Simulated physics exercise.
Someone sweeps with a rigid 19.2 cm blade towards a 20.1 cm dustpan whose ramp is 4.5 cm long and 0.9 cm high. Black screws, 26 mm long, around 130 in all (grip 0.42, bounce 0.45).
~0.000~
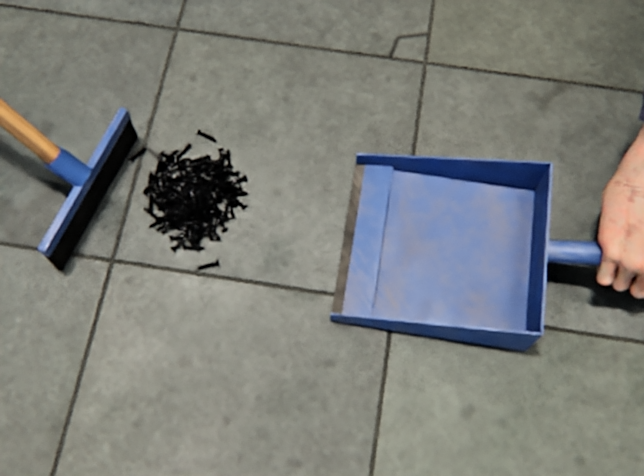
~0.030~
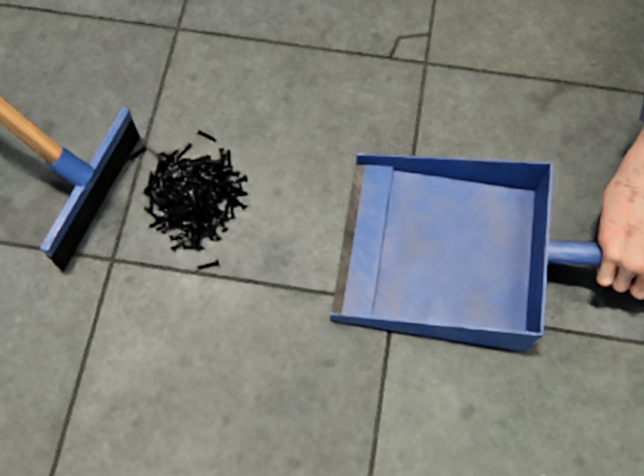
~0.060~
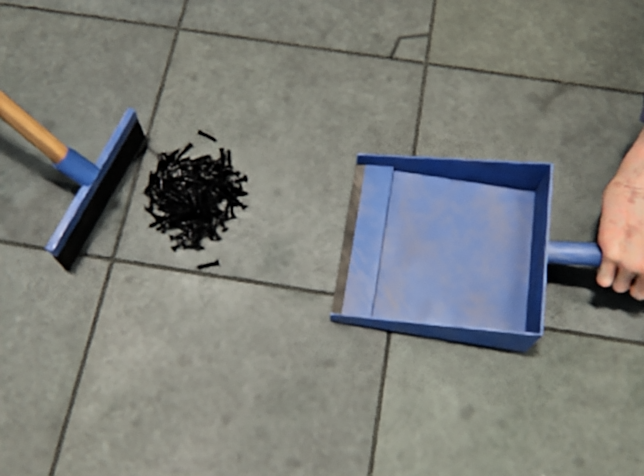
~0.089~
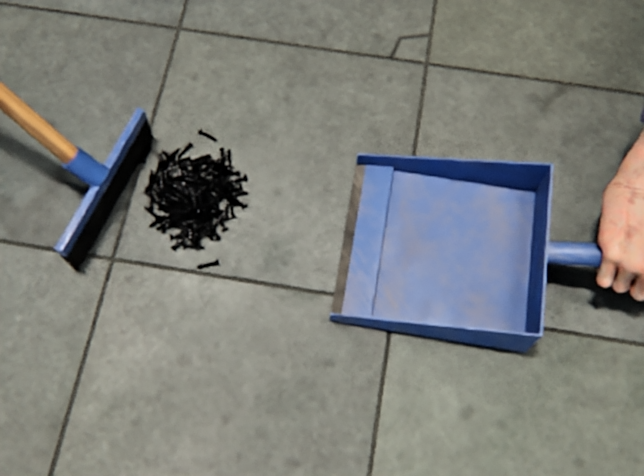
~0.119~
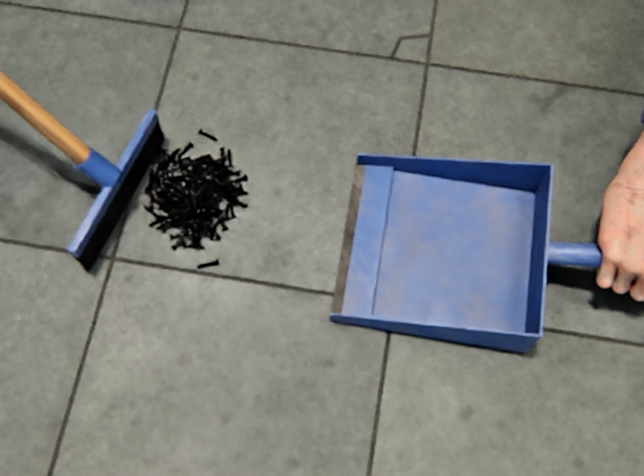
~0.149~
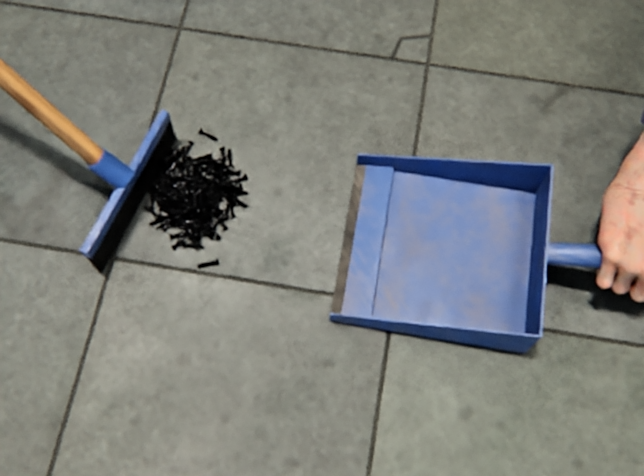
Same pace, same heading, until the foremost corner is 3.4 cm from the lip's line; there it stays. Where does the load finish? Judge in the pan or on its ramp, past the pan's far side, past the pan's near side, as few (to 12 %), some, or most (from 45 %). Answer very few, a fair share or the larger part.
Pan: Very few, far side: Very few, near side: Very few.
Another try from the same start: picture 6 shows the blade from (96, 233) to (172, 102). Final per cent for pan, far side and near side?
Pan 0, far 15, near 0.
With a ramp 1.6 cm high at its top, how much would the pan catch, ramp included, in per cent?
It would be near 5 per cent.
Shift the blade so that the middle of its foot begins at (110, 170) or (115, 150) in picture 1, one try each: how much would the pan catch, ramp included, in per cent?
About 5 and 0 per cent.
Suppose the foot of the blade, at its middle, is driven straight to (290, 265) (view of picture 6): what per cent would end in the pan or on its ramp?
About 15 per cent.
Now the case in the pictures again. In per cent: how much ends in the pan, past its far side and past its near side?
Pan 5; far side 5; near side 0.
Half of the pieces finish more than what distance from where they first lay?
Roughly 16 cm.
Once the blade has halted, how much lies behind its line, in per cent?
About 5 per cent.
Then, at 0.36 s, middle of the blade 15 cm from the lip; 0 % over the lip, far side 0 %, near side 0 %.
After 0.50 s, middle of the blade 9 cm from the lip; 0 % over the lip, far side 5 %, near side 0 %.
After 0.76 s, middle of the blade 6 cm from the lip; 5 % over the lip, far side 5 %, near side 0 %.
At rest (1.4 s), pan 5 %, far side 5 %, near side 0 %, in front of the lip or behind the blade 85 %.
